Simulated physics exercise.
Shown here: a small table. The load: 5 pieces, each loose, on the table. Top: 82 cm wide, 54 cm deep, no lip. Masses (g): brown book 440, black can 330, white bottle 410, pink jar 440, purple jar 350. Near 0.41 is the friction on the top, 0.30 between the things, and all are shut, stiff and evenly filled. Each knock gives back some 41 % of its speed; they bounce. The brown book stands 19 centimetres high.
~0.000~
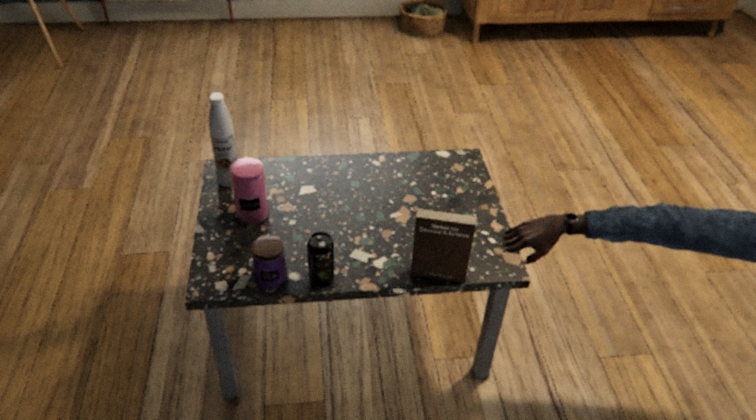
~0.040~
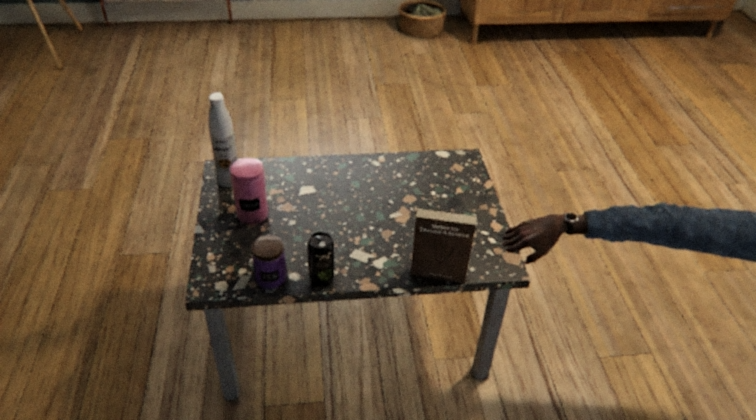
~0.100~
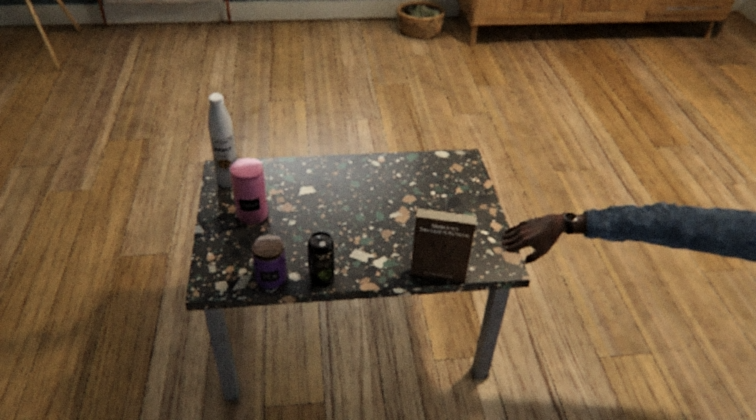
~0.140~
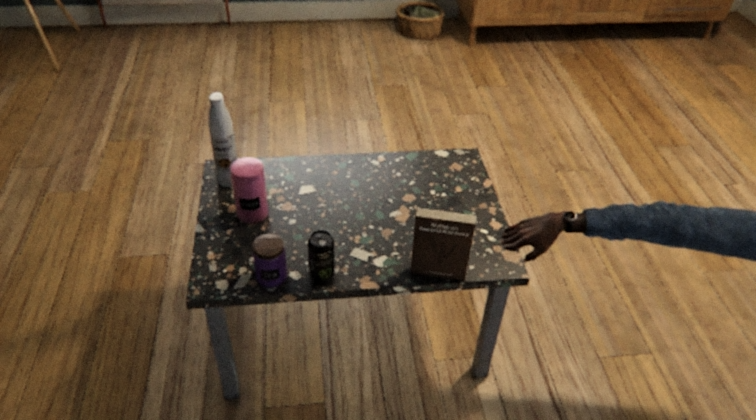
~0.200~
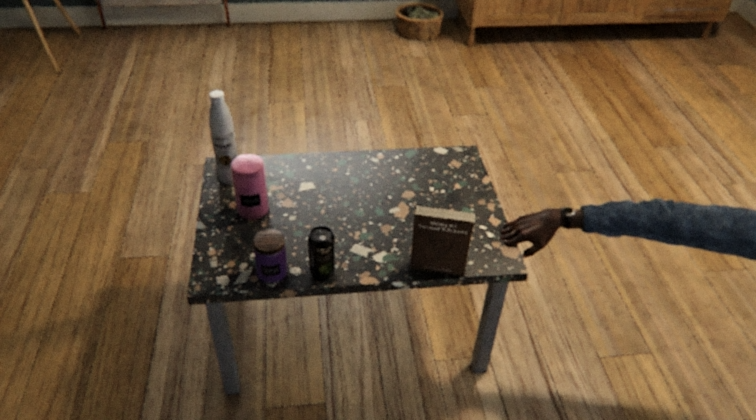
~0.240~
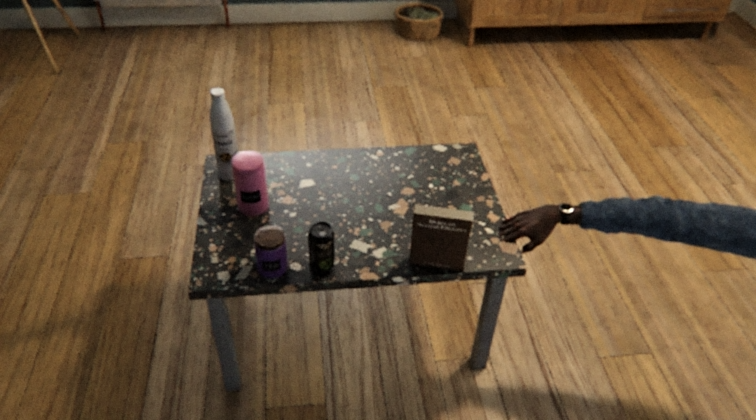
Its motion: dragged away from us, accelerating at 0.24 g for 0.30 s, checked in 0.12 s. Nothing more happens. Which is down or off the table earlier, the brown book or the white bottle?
First.
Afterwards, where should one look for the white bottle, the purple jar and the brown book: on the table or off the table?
When everything stops, the white bottle is out of bounds, the purple jar is still in bounds, and the brown book is out of bounds.
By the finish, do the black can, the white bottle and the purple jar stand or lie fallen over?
Here's how it ends: The black can never goes down, the white bottle comes down, and the purple jar never goes down.
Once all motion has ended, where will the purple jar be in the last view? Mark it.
Roughly at (271, 216) in the last picture.
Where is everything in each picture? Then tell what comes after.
Brown book (442, 247); white bottle (223, 141), in the first frame.
Purple jar (269, 262); black can (321, 259), in the second frame.
Pink jar (250, 192); purple jar (270, 262), in the third frame.
Table along by 1 cm; black can (321, 257); pink jar (250, 191), in the fourth frame.
Table along by 2 cm; brown book (441, 242) at 4° to upright; purple jar (271, 256), in the fifth frame.
Table along by 4 cm; brown book (440, 239) at 7° to upright; white bottle (224, 135), in the sixth frame.
Around 0.54 s, table along by 15 cm; brown book now off the table; white bottle at 23° to upright near (227, 102); purple jar shifted 2 cm.
Around 0.74 s, table along by 15 cm; white bottle now off the table; purple jar shifted 2 cm; black can shifted 2 cm.
Around 0.94 s, table along by 15 cm; purple jar shifted 2 cm; black can shifted 2 cm; pink jar shifted 2 cm.
Around 1.04 s, as before.
Finally (1.2 s), off the table, brown book and white bottle; the other 3 still in place (within 5 cm). Brown book went at 0.34 s; white bottle went at 0.60 s.
